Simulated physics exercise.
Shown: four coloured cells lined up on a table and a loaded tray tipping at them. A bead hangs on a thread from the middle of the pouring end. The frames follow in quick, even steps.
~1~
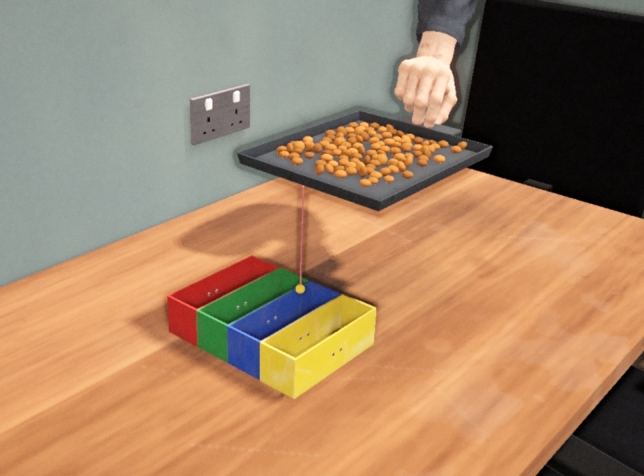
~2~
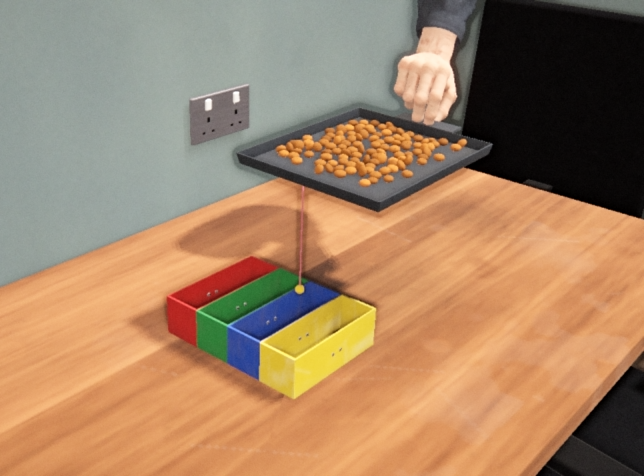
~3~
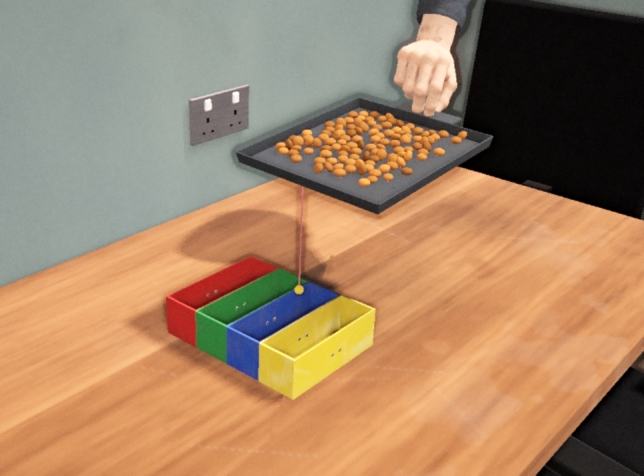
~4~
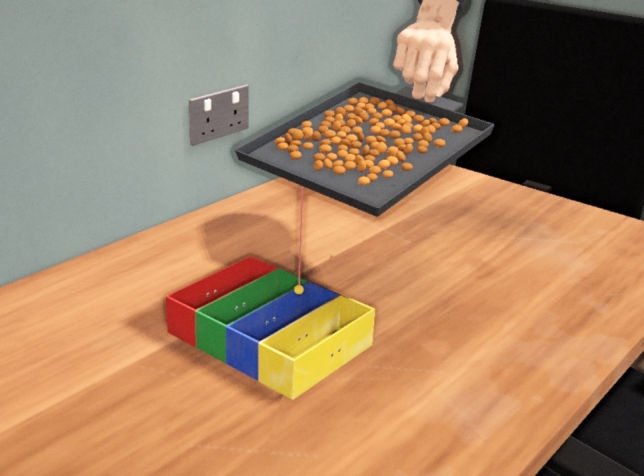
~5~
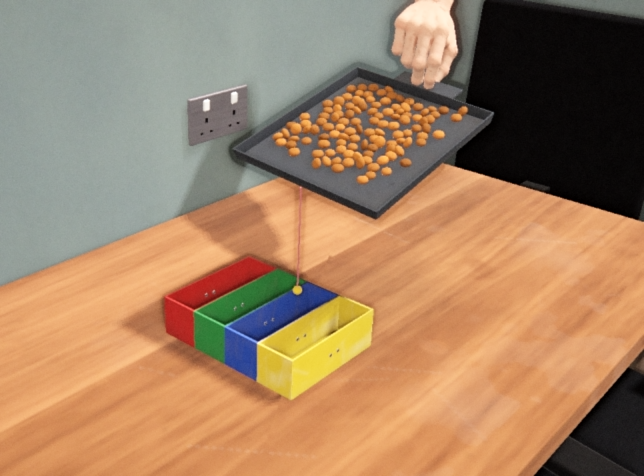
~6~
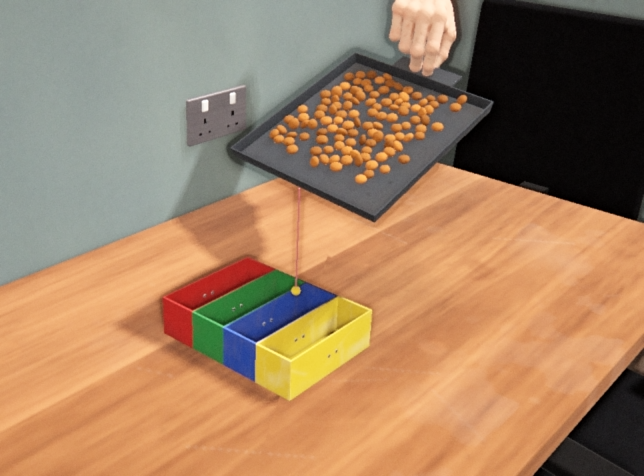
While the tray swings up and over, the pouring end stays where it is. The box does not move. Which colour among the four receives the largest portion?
Yellow.
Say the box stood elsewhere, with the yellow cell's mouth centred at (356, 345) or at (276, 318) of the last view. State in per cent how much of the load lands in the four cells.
About 90 and 20 per cent.
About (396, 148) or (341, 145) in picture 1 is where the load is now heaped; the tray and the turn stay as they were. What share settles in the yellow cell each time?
First case: Around 30 %; second case: Around 30 %.
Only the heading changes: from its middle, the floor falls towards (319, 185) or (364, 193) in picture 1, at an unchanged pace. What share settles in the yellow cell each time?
Close to 30 percent first and close to 30 percent second.
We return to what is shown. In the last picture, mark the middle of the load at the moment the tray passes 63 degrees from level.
The load's middle is around (334, 183).
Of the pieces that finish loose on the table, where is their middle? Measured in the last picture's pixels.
Estimate: About (360, 396).
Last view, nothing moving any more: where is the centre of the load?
Last view, centre at rest - approx. (313, 373).
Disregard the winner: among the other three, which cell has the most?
Rank 2: The blue cell.
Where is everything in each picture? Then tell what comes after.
Corners of the pouring end at (240, 153) and (380, 199), level; middle of the load at (361, 151), bits of cat kibble; bead on its thread at (300, 289); red cell at (183, 317); green cell at (213, 333); blue cell at (244, 349); yellow cell at (278, 366), in the first frame.
Corners of the pouring end at (240, 152) and (379, 200), level; middle of the load at (361, 149), in the second frame.
Corners of the pouring end at (239, 152) and (378, 203), tipped barely, lowest at the right corner; middle of the load at (361, 145), in the third frame.
Corners of the pouring end at (238, 150) and (378, 206), tipped a little, lowest at the right corner; middle of the load at (361, 137), in the fourth frame.
Corners of the pouring end at (236, 148) and (376, 209), tipped clearly, lowest at the right corner; middle of the load at (359, 129), in the fifth frame.
Corners of the pouring end at (234, 147) and (374, 213), tipped clearly, lowest at the right corner; middle of the load at (357, 123); red cell at (178, 319); green cell at (208, 334); blue cell at (240, 351); yellow cell at (274, 368), in the sixth frame.
Soon, tray tipped steeply; nearly all on the tray; a small part falling or outside the box.
A while on, tray tipped past a quarter turn; a small part on the tray; about a quarter in the yellow cell; a small part in the blue cell; a stray few in the red cell; about half falling or outside the box.
Towards the end, tray tipped past a quarter turn; about a quarter in the yellow cell; about a quarter in the blue cell; a stray few in the green cell; a stray few in the red cell; about half falling or outside the box.
Finally, tray tipped past a quarter turn; about a quarter in the yellow cell; about a quarter in the blue cell; a stray few in the green cell; a stray few in the red cell; about half outside the box.
